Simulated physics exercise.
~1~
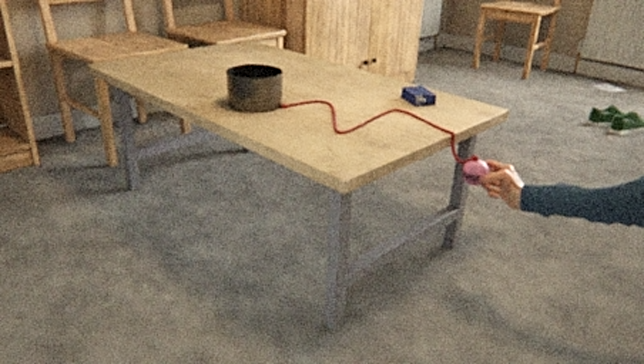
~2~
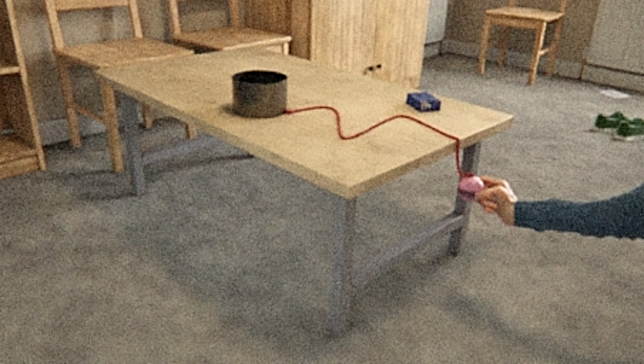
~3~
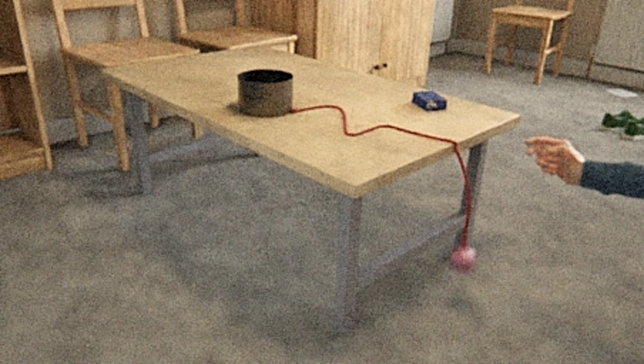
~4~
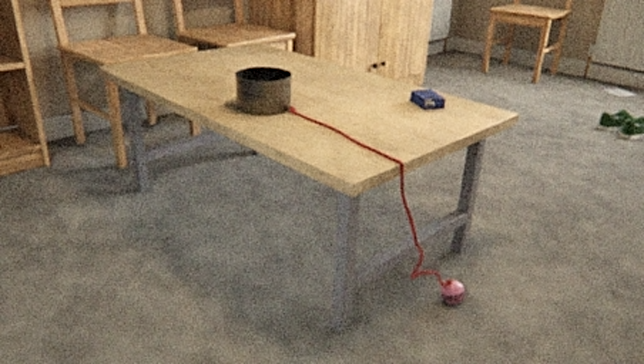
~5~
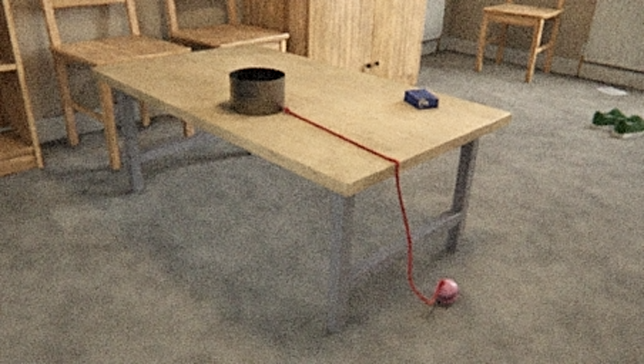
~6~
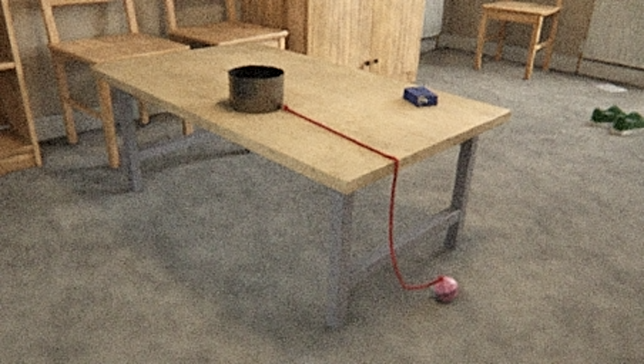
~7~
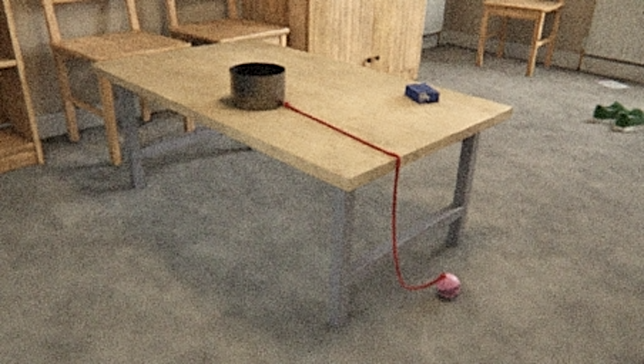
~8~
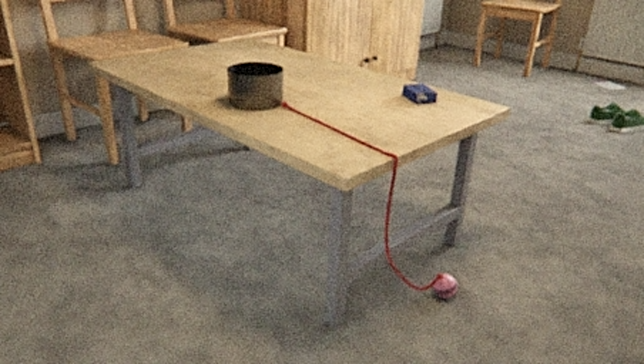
A pink ball on a red cord is held by a hand at the right end of a low wooden table with grey legs, seen from slightly above in a carpeted room. The cord winds across the tabletop from a dark round pot, passing a small blue box near the far edge, with wooden chairs and a cabinet behind. The hand lets go and draws back as the ball drops. The cord pulls straighter across the table, and the ball reaches the floor. It rests there, still joined to the cord, while pot and box stay in place.
